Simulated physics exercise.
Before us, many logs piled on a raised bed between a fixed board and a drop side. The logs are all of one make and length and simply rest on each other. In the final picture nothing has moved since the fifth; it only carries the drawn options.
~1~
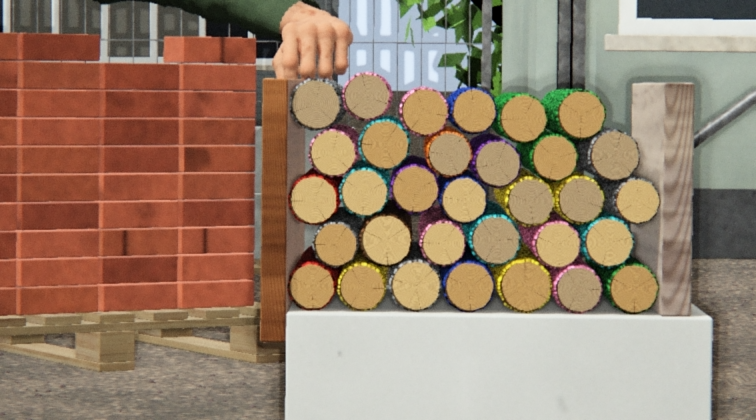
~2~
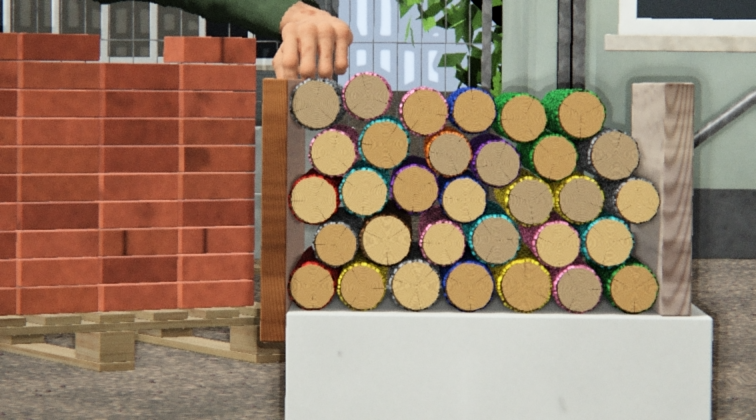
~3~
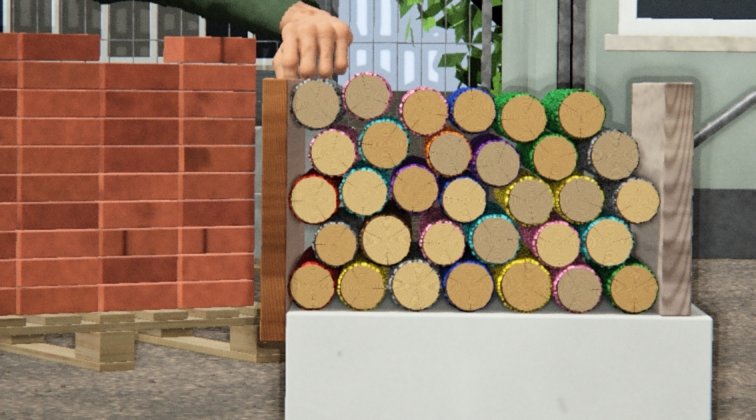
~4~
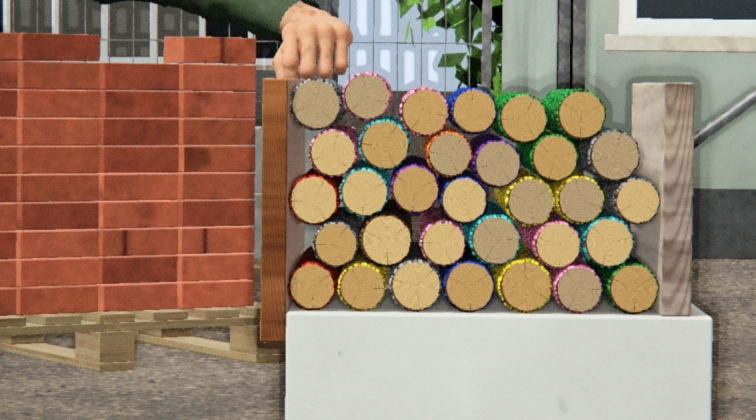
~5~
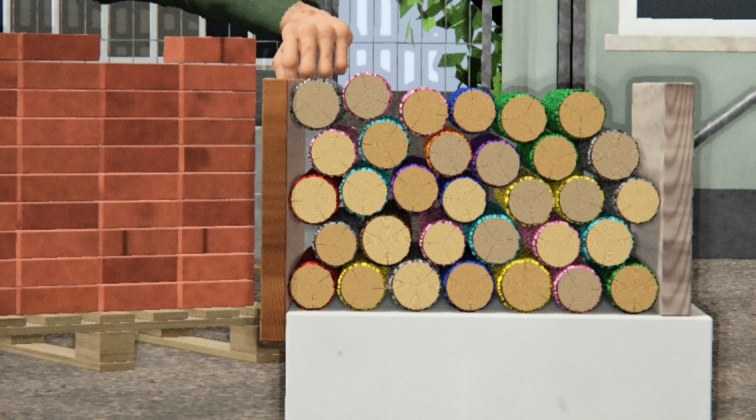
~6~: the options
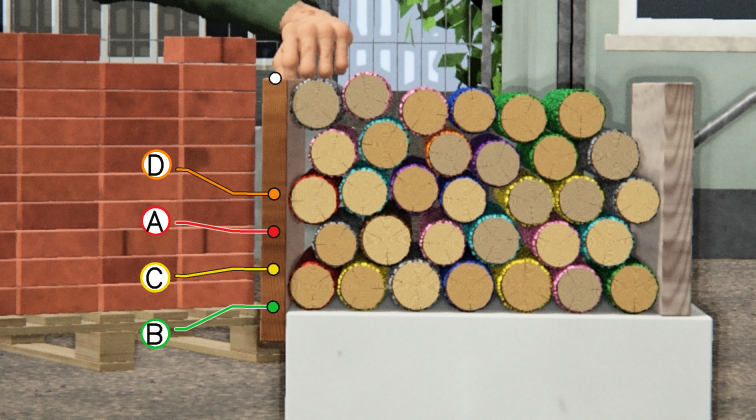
In a paved yard beside a stack of red bricks on a pallet, round logs with colourful edges lie piled between two upright boards on a pale block. A fist rests at the top of the left board, below a dark green sleeve. From start to end, hand and logs stay still.
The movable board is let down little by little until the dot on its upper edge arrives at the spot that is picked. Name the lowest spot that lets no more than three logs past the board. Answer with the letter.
The lowest mark that will do is A.
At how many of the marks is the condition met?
The number is two.
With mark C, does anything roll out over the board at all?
Yes, at C.
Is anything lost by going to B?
At B: Yes.
On the marked copy, A at (273, 231); B at (273, 307); C at (273, 269); D at (274, 194); the white dot at (275, 79).
With A. Early on, top of the board (288, 151).
Further on, top of the board (287, 231).
At the end, top of the board (287, 231), one out over the board.
As for the rest, B four out over the board; C four out over the board; D one out over the board.
